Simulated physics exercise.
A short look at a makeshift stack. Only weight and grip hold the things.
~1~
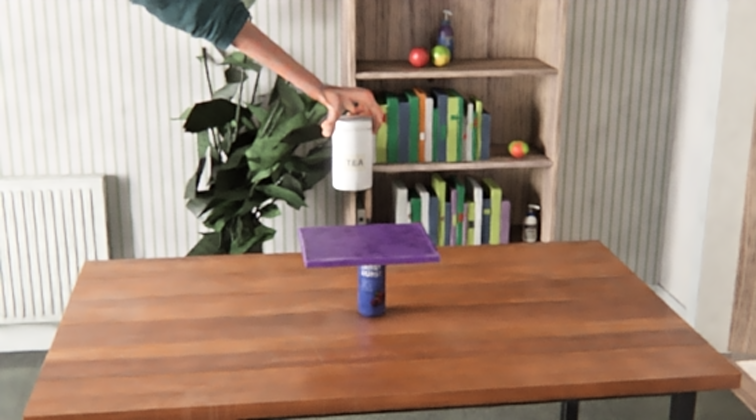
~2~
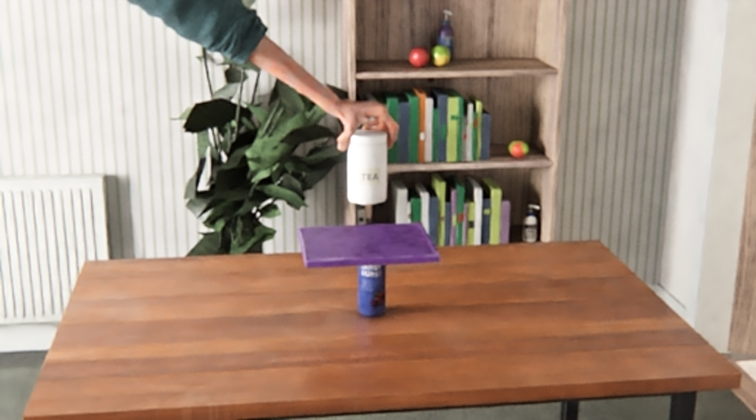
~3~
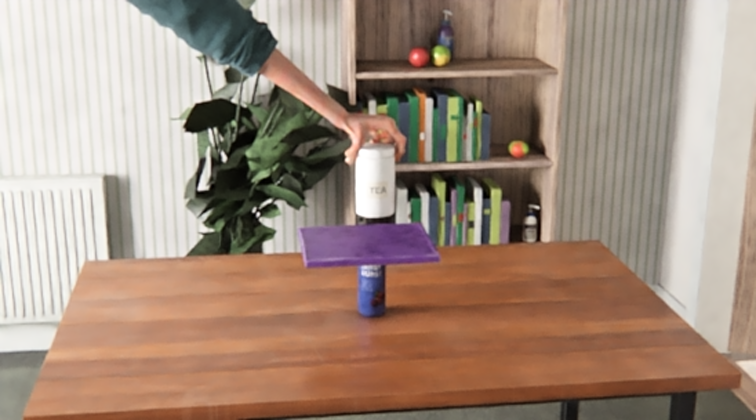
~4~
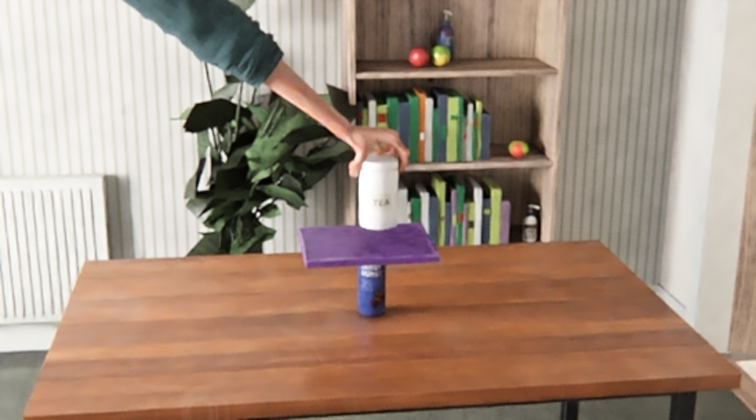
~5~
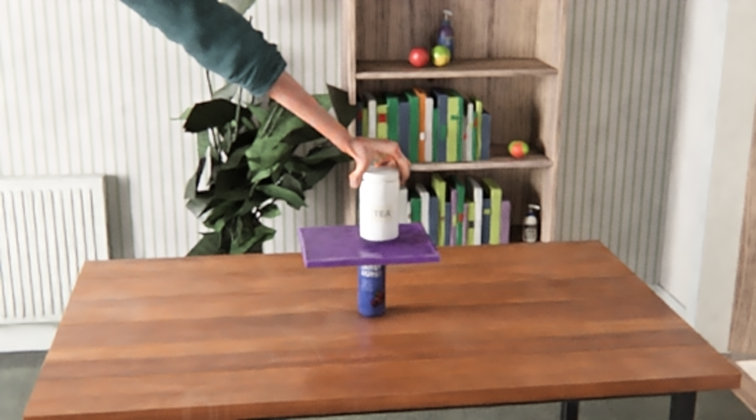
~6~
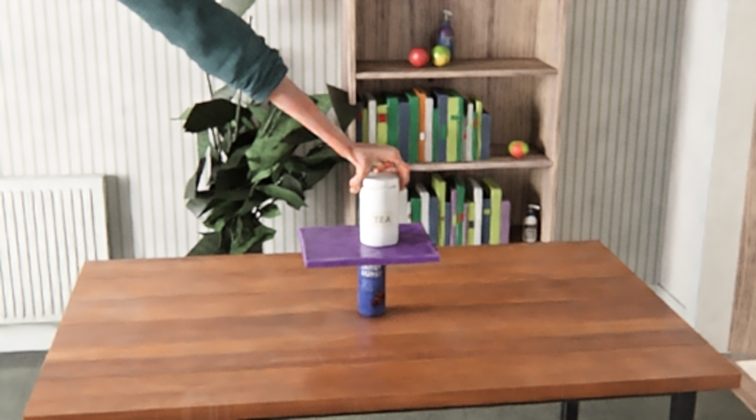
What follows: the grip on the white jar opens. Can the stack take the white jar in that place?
Here the stack holds.
Then, 0.80 s on from there, no change.
Then, 1.70 s on from there, white jar resting near (380, 209).
In the end, all 3 unmoved. At the end, from the last picture's camera, white jar near (380, 209). The stack stays up.
